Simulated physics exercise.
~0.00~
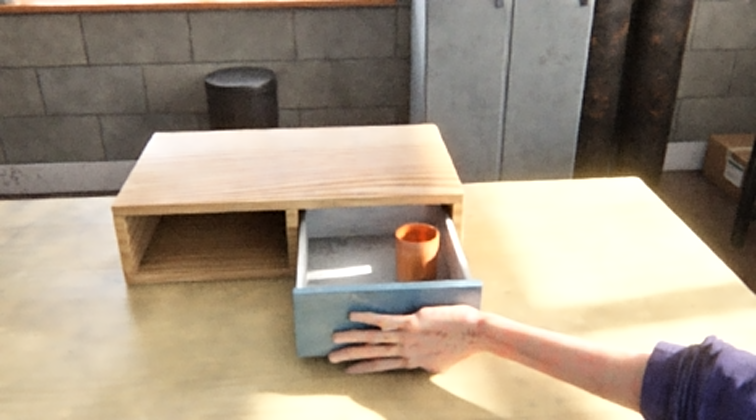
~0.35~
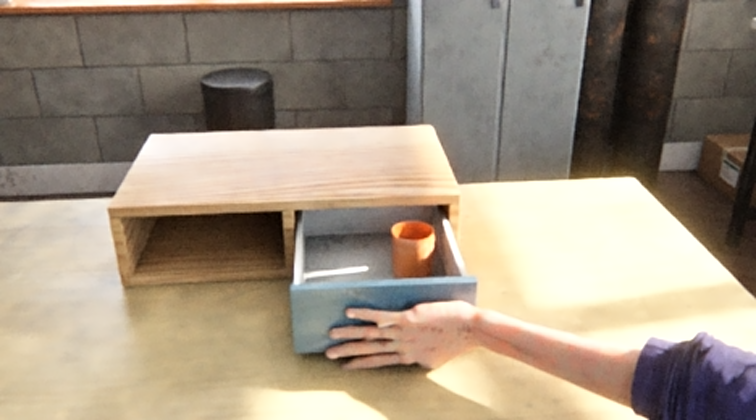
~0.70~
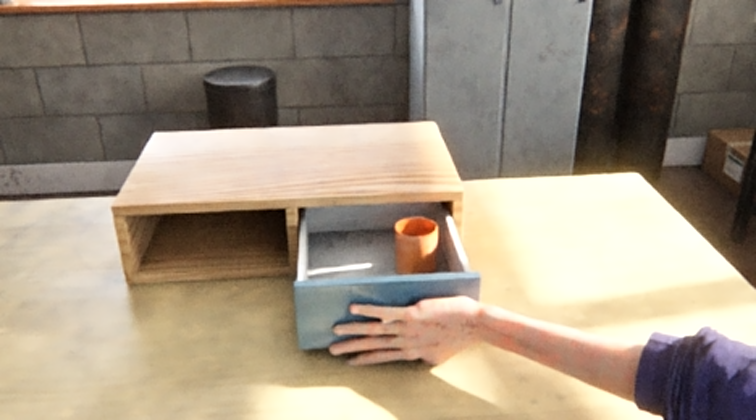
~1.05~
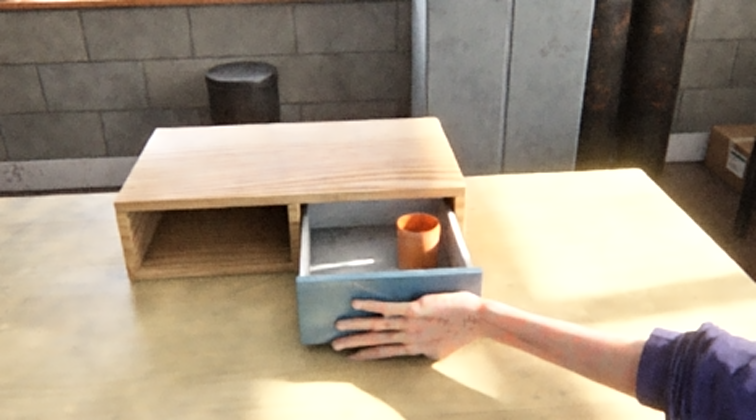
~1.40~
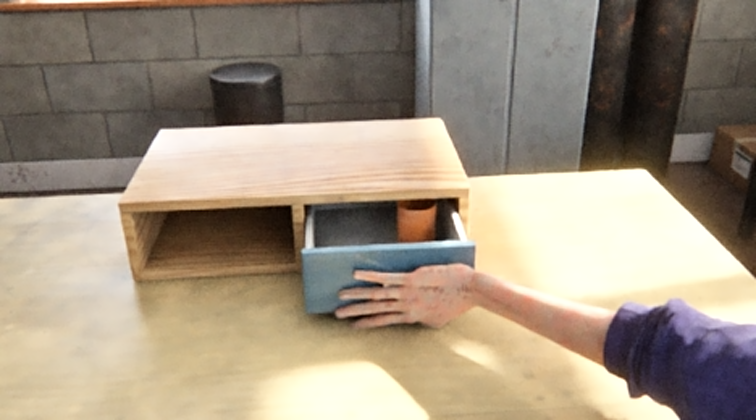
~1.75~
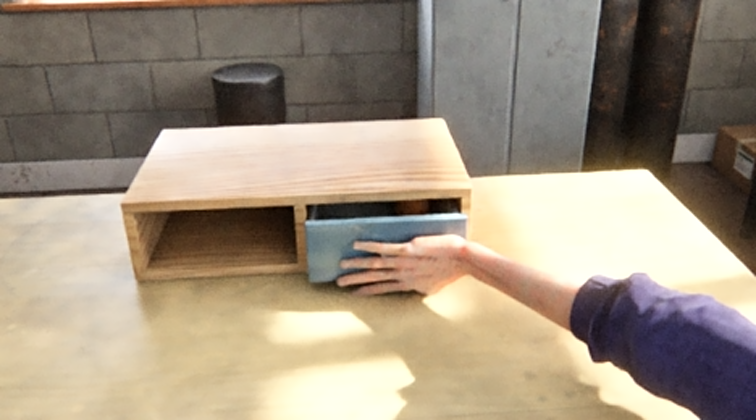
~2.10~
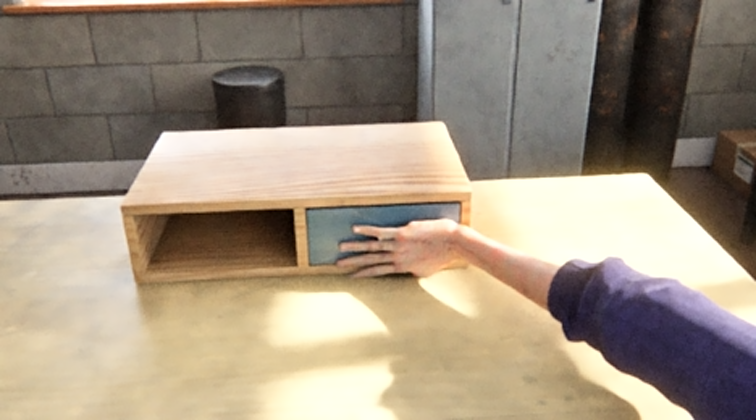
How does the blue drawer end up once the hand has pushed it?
It ends fully closed, with its blue front flush with the front of the wooden cabinet.
